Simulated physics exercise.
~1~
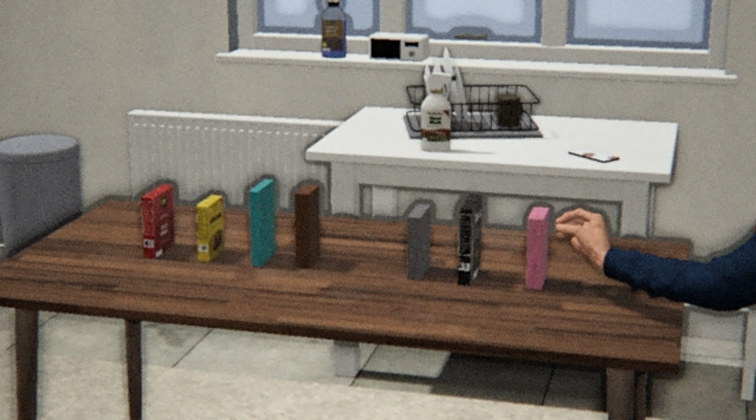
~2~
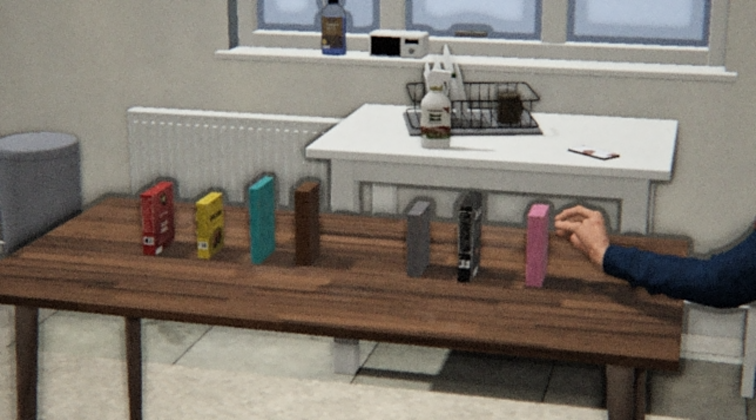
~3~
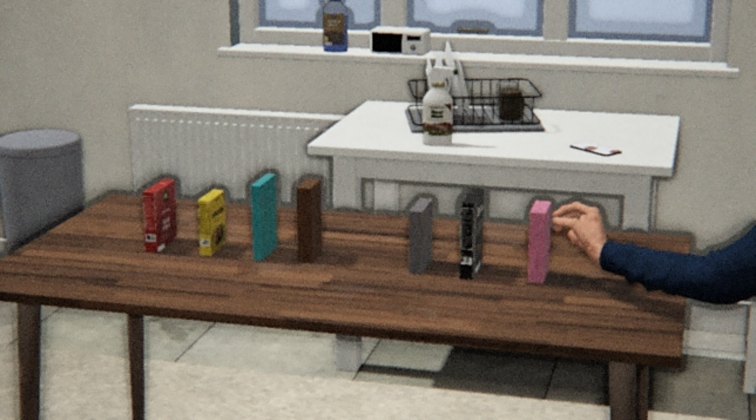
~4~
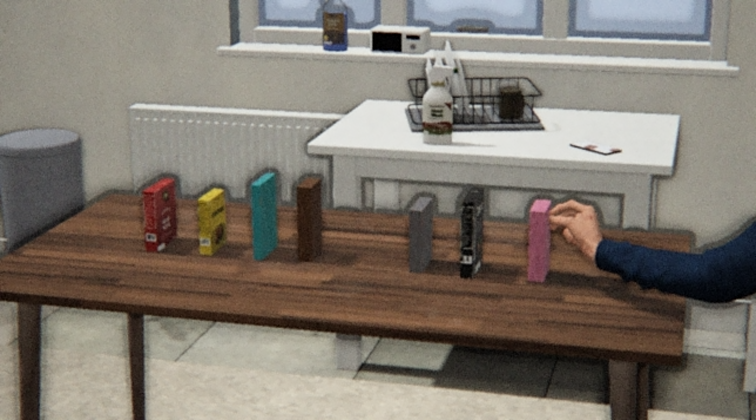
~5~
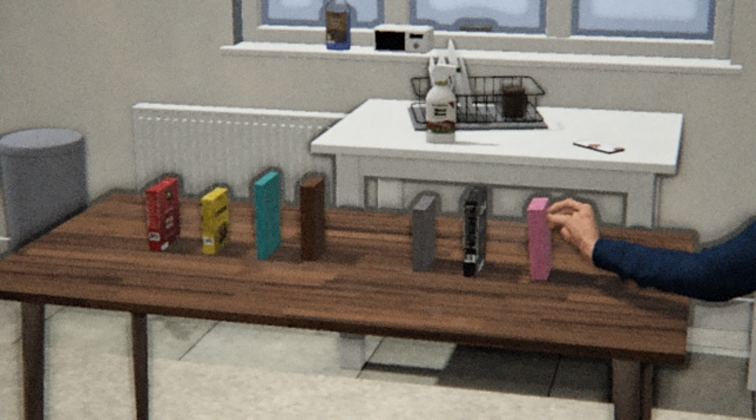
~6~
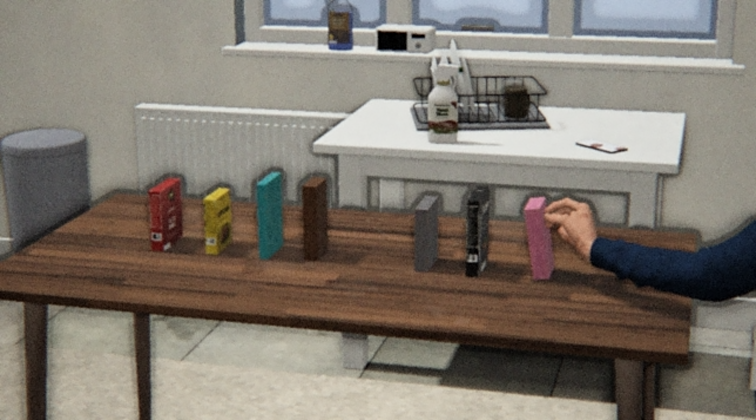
A pink block at the right end of a domino-like row stands upright on a wooden table, a hand beside its top. The hand edges left against it, and the block begins to lean slightly left toward the black packet, while the other six pieces stay standing.
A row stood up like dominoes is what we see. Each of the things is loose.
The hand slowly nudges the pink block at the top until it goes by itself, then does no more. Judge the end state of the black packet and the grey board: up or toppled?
End state: Black packet toppled, grey board toppled.
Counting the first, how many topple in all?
3.
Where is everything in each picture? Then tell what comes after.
The first picture shows black packet (470, 239); grey board (419, 242).
The second picture shows yellow packet (211, 226); brown board (307, 224).
The third picture shows turquoise block (265, 217); yellow packet (213, 223).
The fourth picture shows brown board (309, 220); turquoise block (265, 216).
The fifth picture shows pink block 5° over; yellow packet (216, 221); brown board (313, 219).
The sixth picture shows pink block 9° over; black packet (477, 231); grey board (427, 234).
Then, 0.30 s past the last view, pink block 40° over.
Then, 0.50 s past the last view, pink block 85° over; black packet rocked 28° from its first pose near (454, 231).
Then, 0.70 s past the last view, pink block 90° over; black packet rocked 61° from its first pose near (435, 241); grey board rocked 48° from its first pose near (401, 238).
Then, 0.80 s past the last view, pink block 90° over; black packet on its side near (424, 247); grey board on its side near (384, 253).
Finally, down or leaning hard on the table, black packet and grey board; the other 3 still in place. Final places as the last picture's camera would see them, black packet near (421, 247), grey board near (381, 255).
